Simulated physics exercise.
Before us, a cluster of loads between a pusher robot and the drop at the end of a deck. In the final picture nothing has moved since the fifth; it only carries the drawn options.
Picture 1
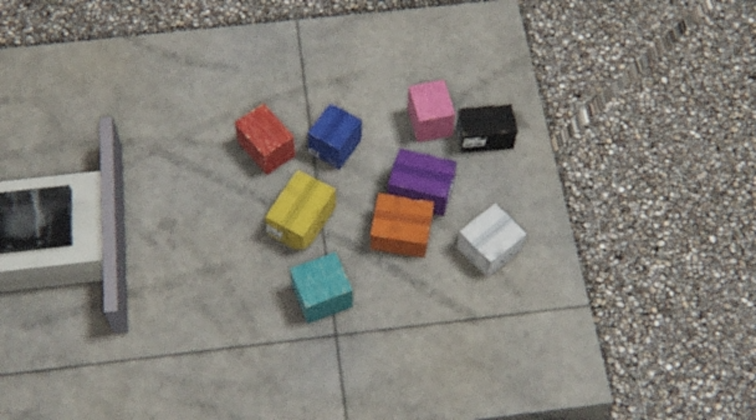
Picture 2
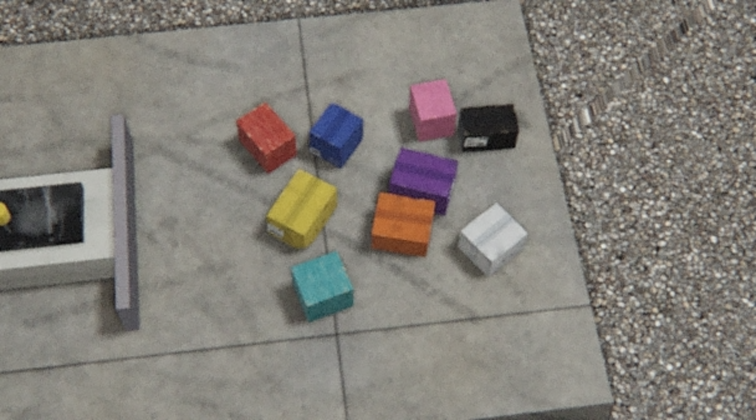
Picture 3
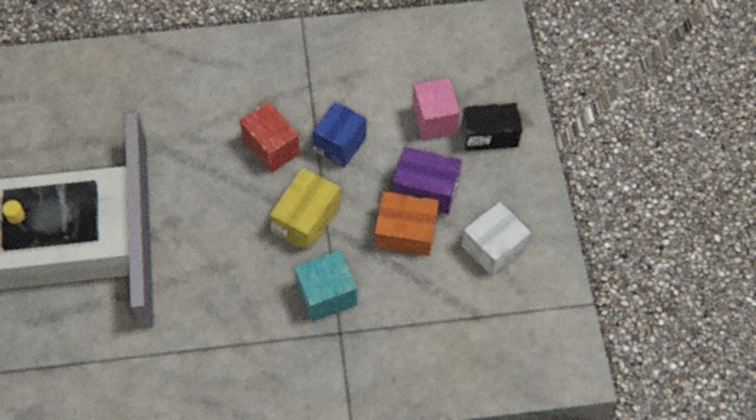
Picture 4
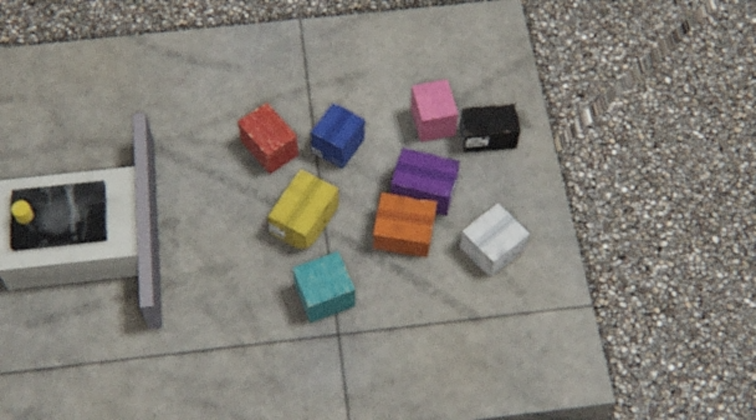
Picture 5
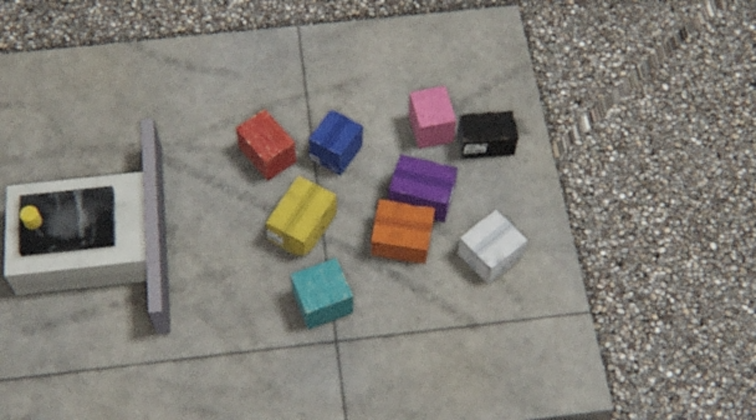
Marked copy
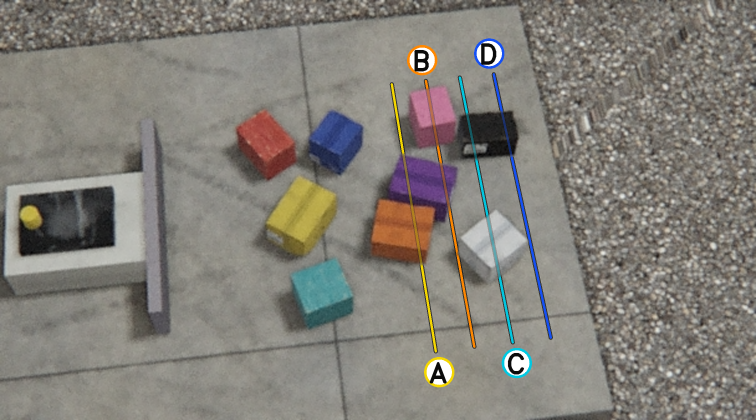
A white machine with a black top panel and a wide grey blade sits at the left of a grey slab bordered by speckled gravel, seen from above. Right of it lie red, blue, yellow, teal, purple, orange, pink, black and white blocks in a loose cluster. The machine advances steadily rightward, revealing a yellow knob, while the blocks stay put and the view jitters slightly.
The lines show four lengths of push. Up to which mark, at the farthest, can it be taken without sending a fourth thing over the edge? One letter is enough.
No farther than C.
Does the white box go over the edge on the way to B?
No.
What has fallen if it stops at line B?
The black box.
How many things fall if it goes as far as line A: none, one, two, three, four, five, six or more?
In all, none.
On the marked copy, A at (412, 210); B at (449, 206); C at (485, 202); D at (521, 198).
With C. Early on, robot (197, 206); red crate (292, 145); yellow box (316, 213).
Further on, robot (317, 193); black box (523, 134); white box (522, 256).
At the end, robot (410, 183); pink crate over the edge; black box over the edge; two fallen.
As for the rest, A is within the limit but short; B is within the limit but short; D drops six.
